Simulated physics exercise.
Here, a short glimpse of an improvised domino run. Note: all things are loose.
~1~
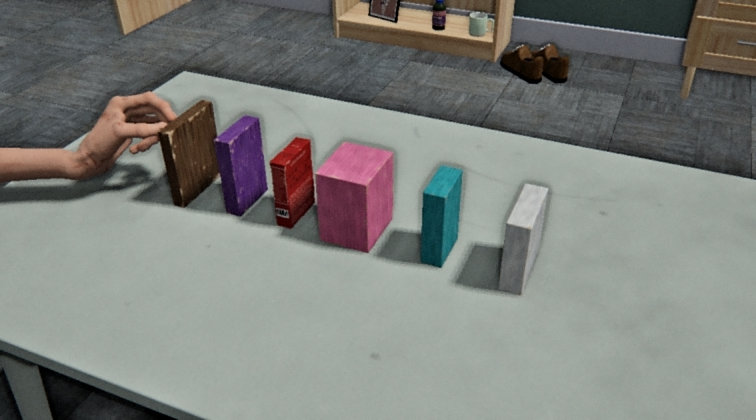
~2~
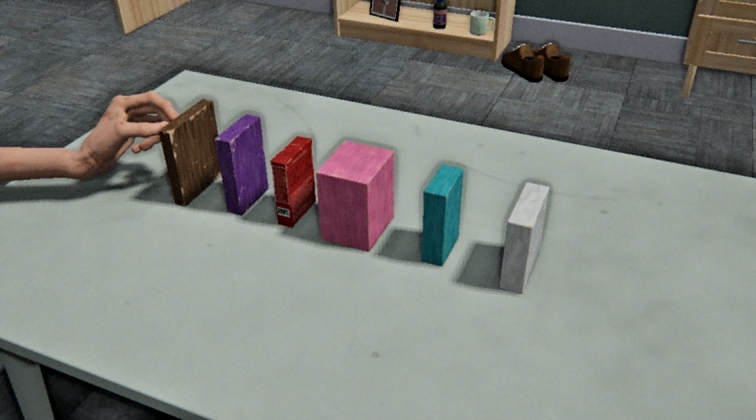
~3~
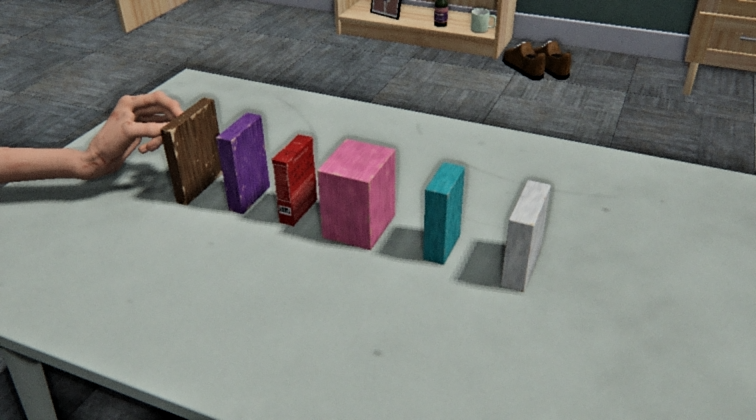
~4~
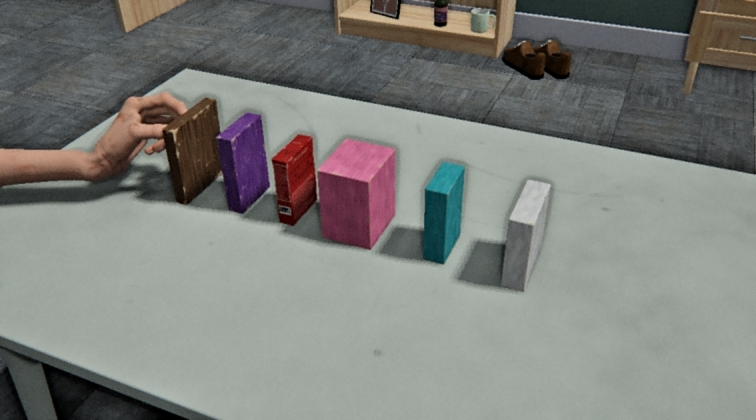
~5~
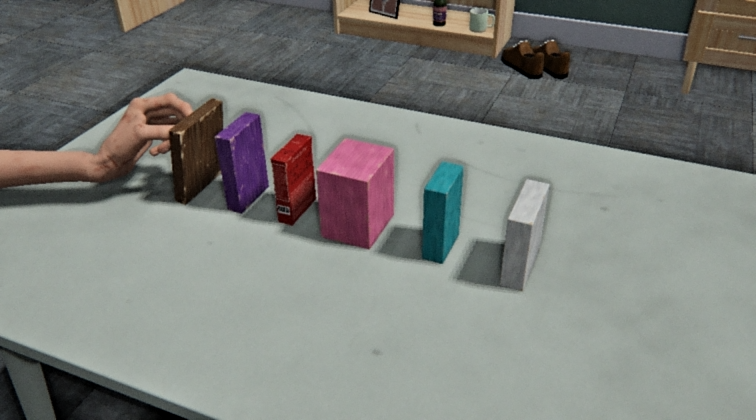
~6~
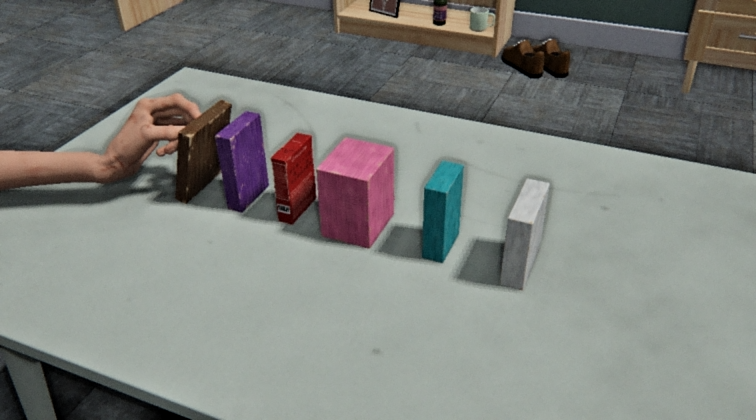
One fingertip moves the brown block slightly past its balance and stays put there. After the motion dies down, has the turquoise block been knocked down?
No: I expect it to hold out.
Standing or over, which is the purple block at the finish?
Well, the purple block tumbles.
Then, 0.20 s later than the last frame, brown block 40° over; purple block tilted by 10°.
Then, 0.40 s later than the last frame, brown block 66° over; purple block tilted by 52°; red packet tilted by 24°; pink block tilted by 4°.
Then, 1.30 s later than the last frame, brown block 67° over; purple block tilted by 53°; red packet tilted by 22°; pink block tilted by 4°.
When it is over, lying over on the table, purple block; left askew, pink block and red packet; turquoise block as before. End places, in pixels of the last picture, turquoise block near (443, 212).
